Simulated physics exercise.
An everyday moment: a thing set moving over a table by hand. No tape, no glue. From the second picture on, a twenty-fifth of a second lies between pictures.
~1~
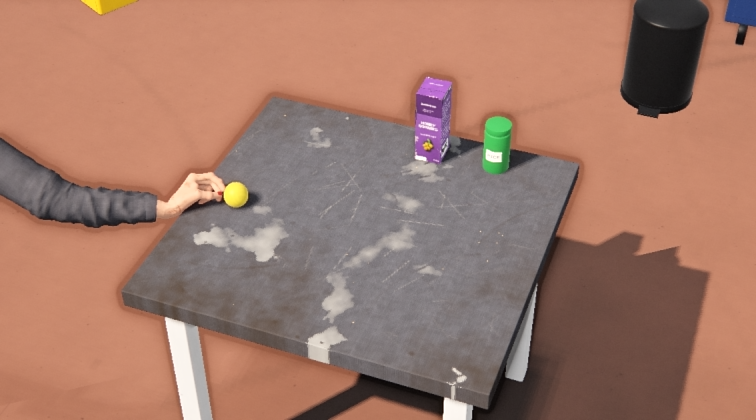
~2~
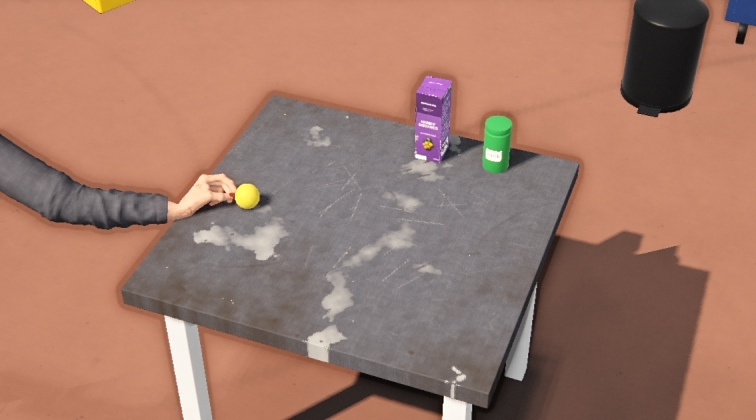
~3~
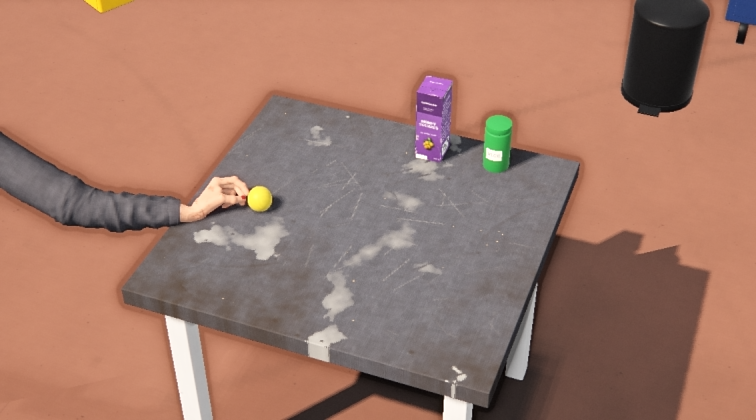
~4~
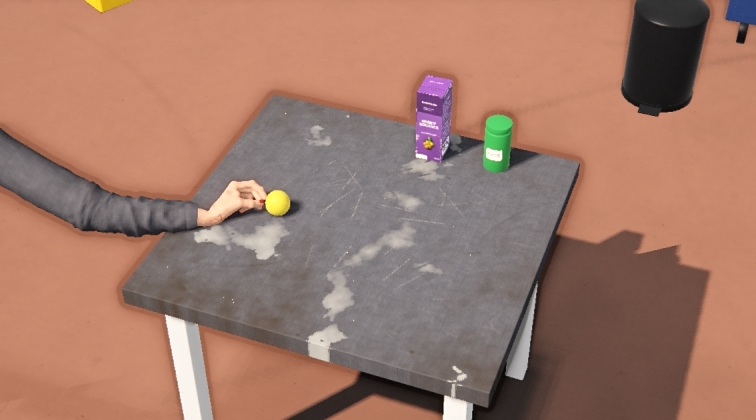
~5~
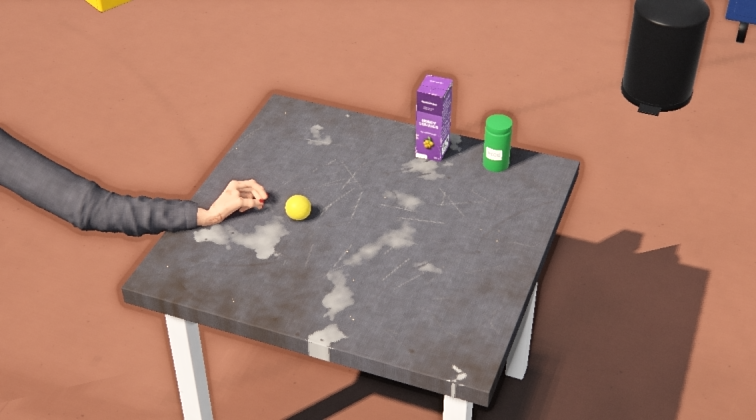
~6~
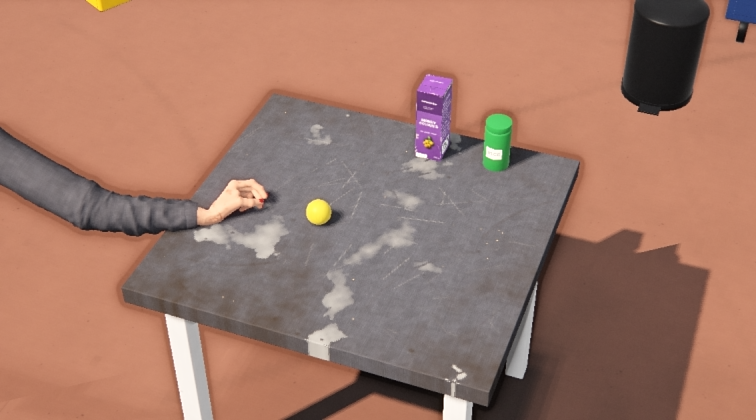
To begin with, a hand at the left side of a dark, worn table touches a small yellow lemon, with a purple carton and a green container standing farther back. The hand pushes the lemon to the right, then stays still while the lemon rolls away from the fingertips toward the table's middle.
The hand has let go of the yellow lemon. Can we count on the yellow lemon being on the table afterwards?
The yellow lemon goes over the edge.
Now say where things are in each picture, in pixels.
Under the hand; yellow lemon (236, 195), in the first frame.
Under the hand; yellow lemon (247, 196), in the second frame.
Under the hand; yellow lemon (260, 199), in the third frame.
Yellow lemon (278, 203), in the fourth frame.
Yellow lemon (298, 208) moved about its own width, in the fifth frame.
Yellow lemon (319, 212) moved well along, in the sixth frame.
Then, 0.20 s later than the last frame, yellow lemon moved well along near (420, 238).
Then, 0.40 s later than the last frame, yellow lemon moved well along near (518, 262).
Then, 0.70 s later than the last frame, yellow lemon now off the table.
Then, 0.90 s later than the last frame, things are still on the move.
When it is over, off the table, yellow lemon.
